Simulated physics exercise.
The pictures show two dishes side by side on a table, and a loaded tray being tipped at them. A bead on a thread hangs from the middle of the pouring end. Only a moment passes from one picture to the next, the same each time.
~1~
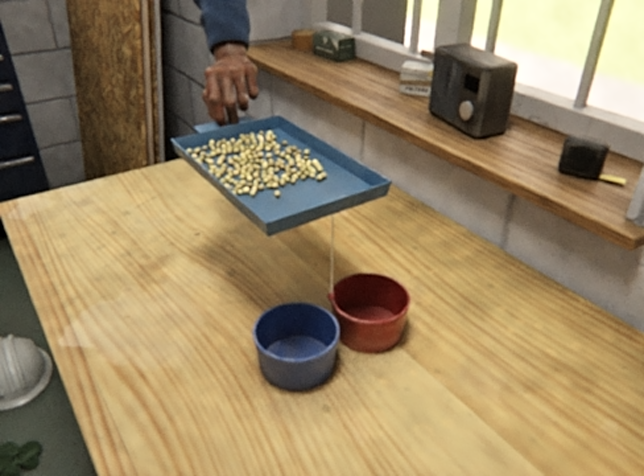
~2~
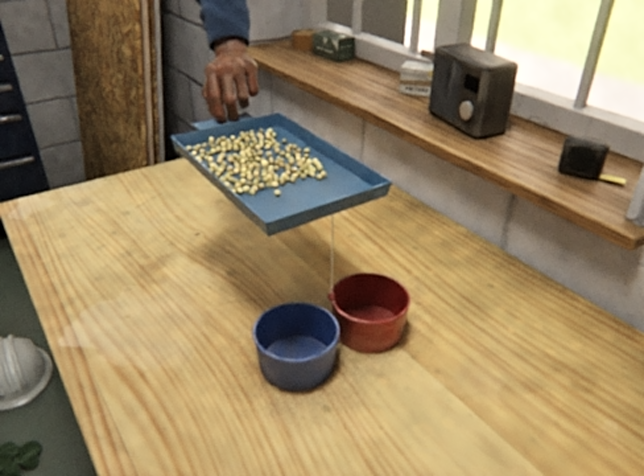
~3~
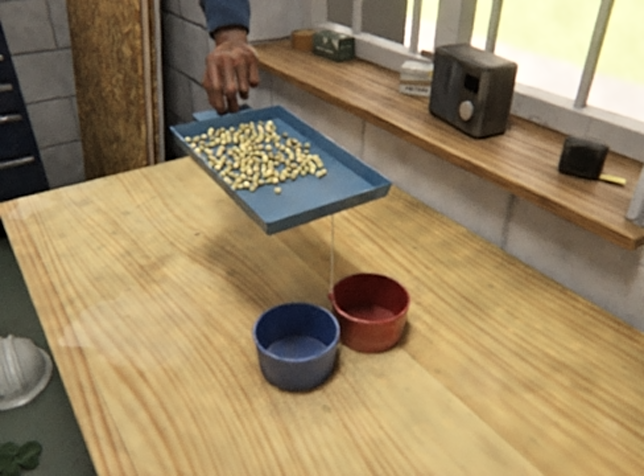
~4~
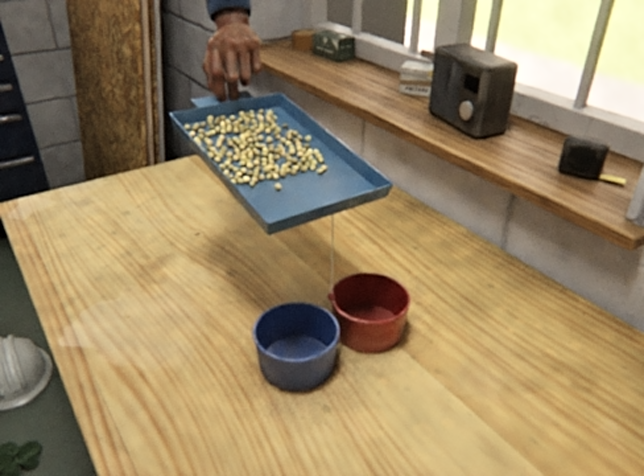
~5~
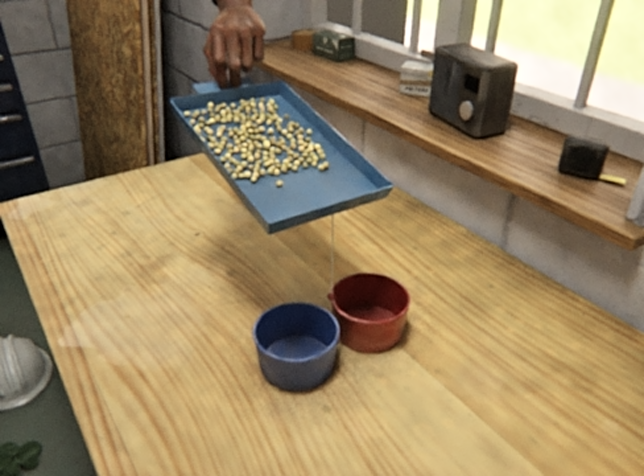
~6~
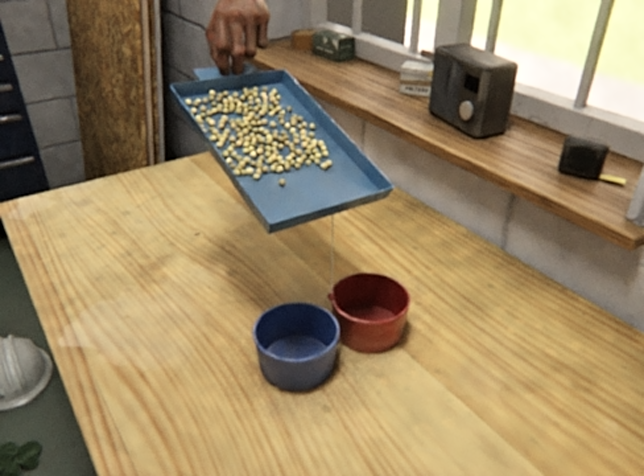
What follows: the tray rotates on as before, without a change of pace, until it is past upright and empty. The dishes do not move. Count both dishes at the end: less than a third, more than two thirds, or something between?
The two hold between a third and two thirds of the load.
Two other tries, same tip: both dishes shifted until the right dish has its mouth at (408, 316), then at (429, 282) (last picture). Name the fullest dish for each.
First the dish on the right, then the left-hand dish.
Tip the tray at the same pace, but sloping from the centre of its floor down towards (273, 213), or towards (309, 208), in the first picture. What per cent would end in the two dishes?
In turn 90 and 60 in a hundred.
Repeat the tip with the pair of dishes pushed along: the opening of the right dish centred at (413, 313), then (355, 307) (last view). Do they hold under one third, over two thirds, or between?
One: Above two thirds. Two: One to two thirds.
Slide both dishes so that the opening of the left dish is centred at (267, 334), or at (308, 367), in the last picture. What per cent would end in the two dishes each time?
The first gives 20 %, the second 70 %.
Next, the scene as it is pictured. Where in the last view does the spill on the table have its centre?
At about (416, 388).
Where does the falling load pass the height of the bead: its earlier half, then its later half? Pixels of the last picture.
First near (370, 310), later near (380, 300).
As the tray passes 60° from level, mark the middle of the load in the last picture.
Close to (351, 200).
Soon, tray tipped steeply; most on the tray; a small part in the air.
A while on, tray tipped right over; about two thirds on the tray; a stray few in the left dish; a small part in the right dish; a small part outside both; a small part in the air.
Towards the end, tray tipped past a quarter turn; a small part in the left dish; about half in the right dish; about half outside both.
Finally, tray tipped past a quarter turn; a small part in the left dish; about half in the right dish; about half outside both.
